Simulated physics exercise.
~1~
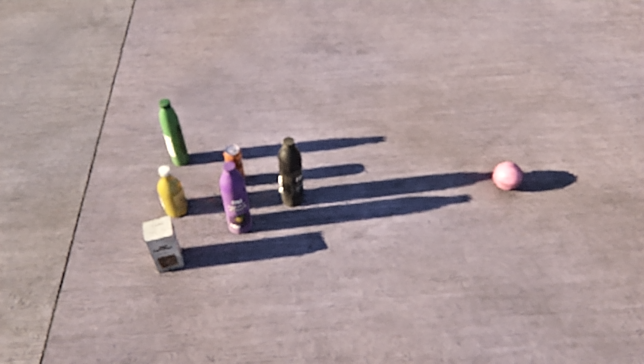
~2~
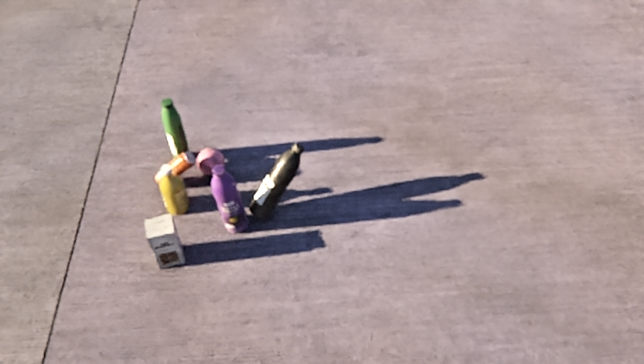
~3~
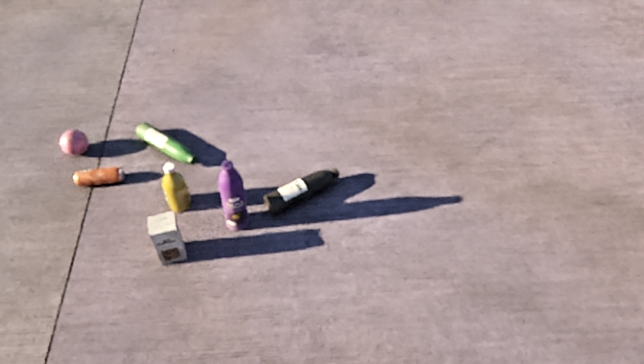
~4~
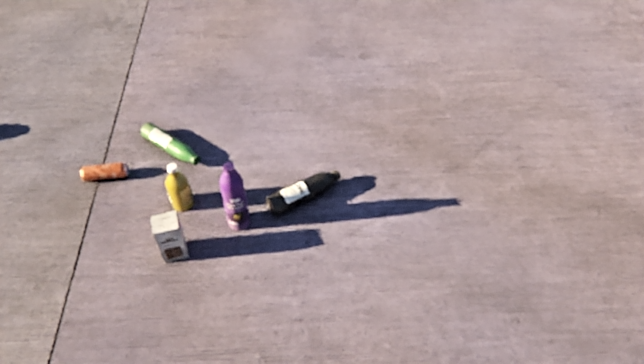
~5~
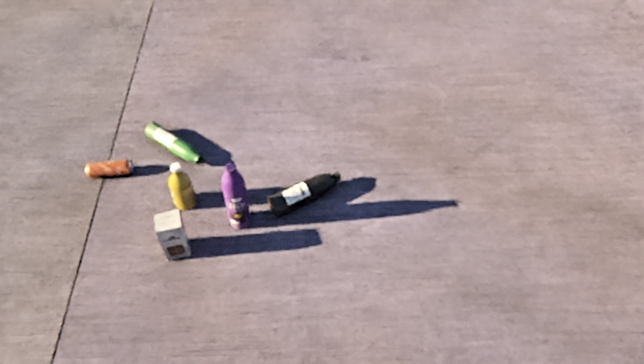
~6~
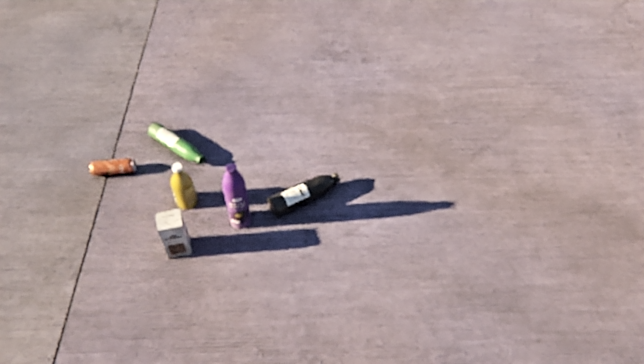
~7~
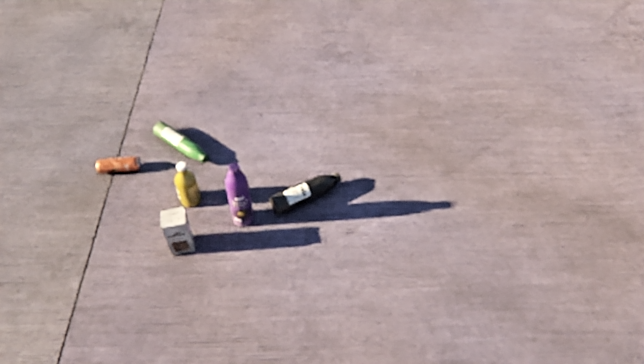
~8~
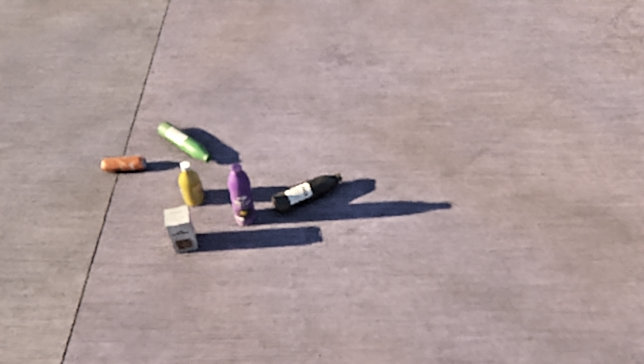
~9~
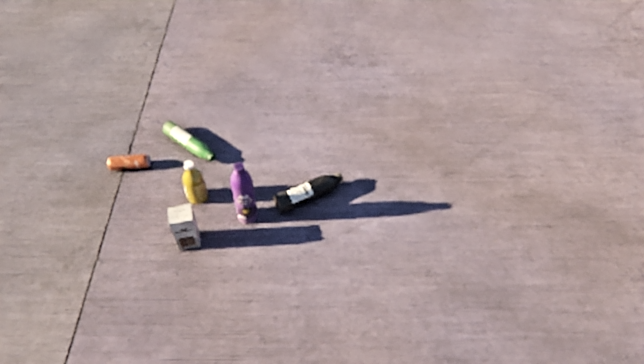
The footage shows a pink ball rolling left into a group of bottles, an orange can and a white carton on a paved floor, knocking over the black bottle, can and green bottle before leaving view; the purple and yellow bottles and the carton remain standing.
